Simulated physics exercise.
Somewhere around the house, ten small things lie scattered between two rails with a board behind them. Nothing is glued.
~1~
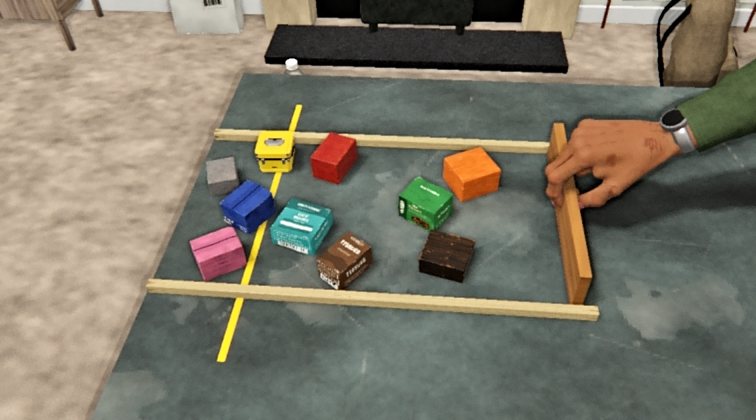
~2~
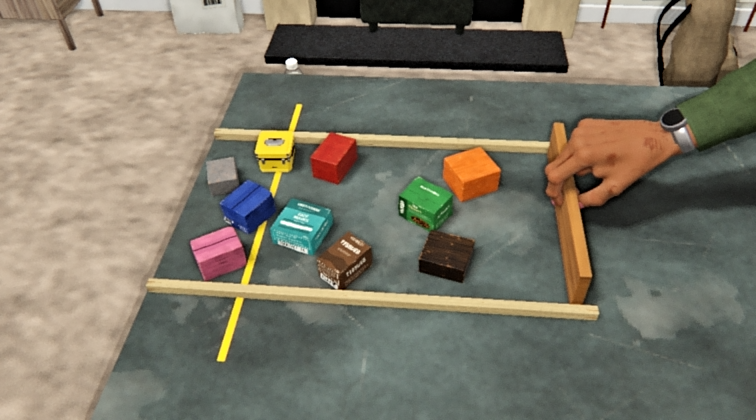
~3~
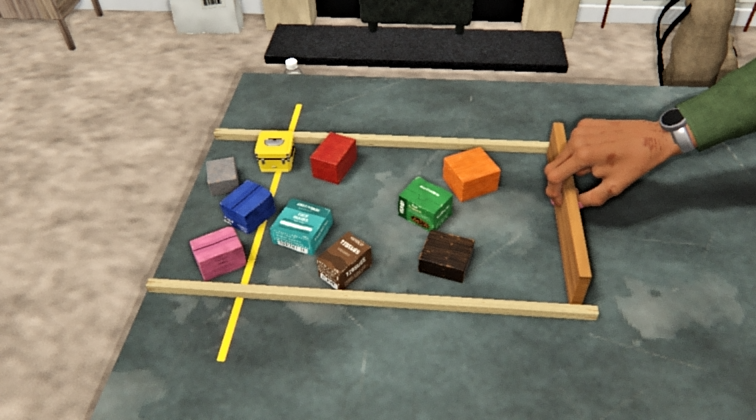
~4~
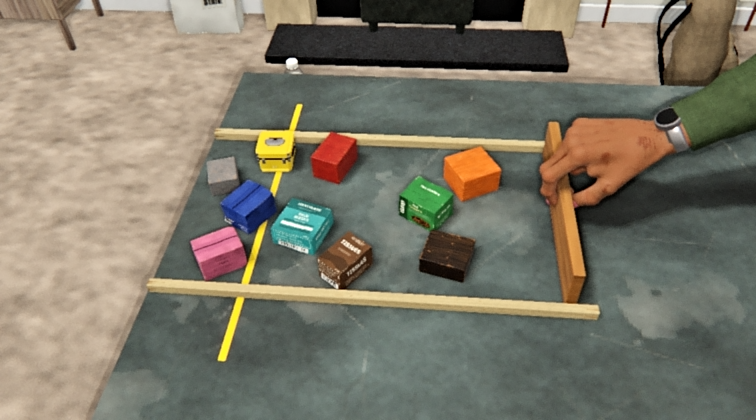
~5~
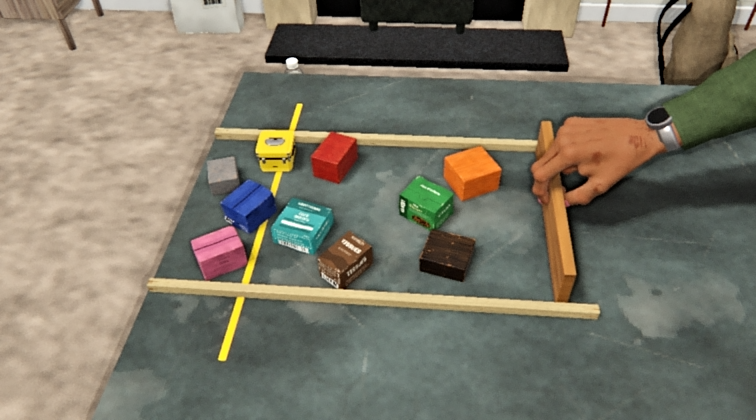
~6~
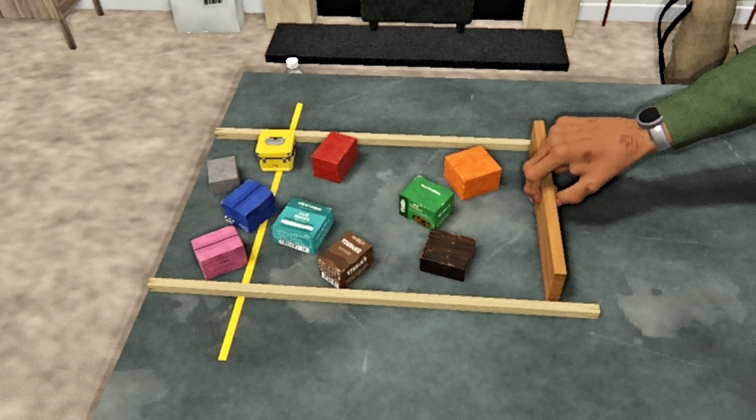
In the video, ten small boxes and blocks of various colours sit between two rails on a table crossed by yellow tape, while a hand holds a wooden board still at the right, then slides it slightly left without touching them.
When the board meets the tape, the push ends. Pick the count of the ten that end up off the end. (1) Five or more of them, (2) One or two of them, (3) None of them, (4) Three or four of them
4.
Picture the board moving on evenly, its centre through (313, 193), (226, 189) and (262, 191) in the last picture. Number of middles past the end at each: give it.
In that order 0, 7 and 3.
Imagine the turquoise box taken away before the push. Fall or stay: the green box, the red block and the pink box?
The green box remains - the red block remains - the pink box ends up below.
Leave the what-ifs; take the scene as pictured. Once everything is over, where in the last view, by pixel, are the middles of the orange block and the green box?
Final positions - orange block around (260, 157), green box around (244, 202).
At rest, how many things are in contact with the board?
In total, 3.
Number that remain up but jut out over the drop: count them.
I'd put it at 2.
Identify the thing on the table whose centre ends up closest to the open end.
I reckon it's the blue box.
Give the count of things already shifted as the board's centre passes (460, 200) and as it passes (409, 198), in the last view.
First position 2; second position 4.
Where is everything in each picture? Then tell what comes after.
The first frame shows grey block (223, 176); pink box (219, 253); blue box (249, 207); board (566, 207); tape (268, 208).
The second frame shows pink box (219, 253); turquoise box (302, 226).
The third frame shows blue box (248, 207); black block (446, 256).
The fourth frame shows grey block (223, 176); board (561, 206).
The fifth frame shows pink box (220, 253); red block (335, 157).
The sixth frame shows grey block (224, 176); pink box (220, 252); blue box (250, 206); board (545, 204); tape (269, 207).
Early on, none off yet; grey block at rest near (224, 176); pink box at rest near (220, 252); blue box at rest near (250, 206).
A while later, none off yet; grey block at rest near (224, 176); pink box at rest near (220, 252); blue box moving near (243, 202).
Finally, the number that fall off is three or four; lost, yellow case, pink box and grey block.
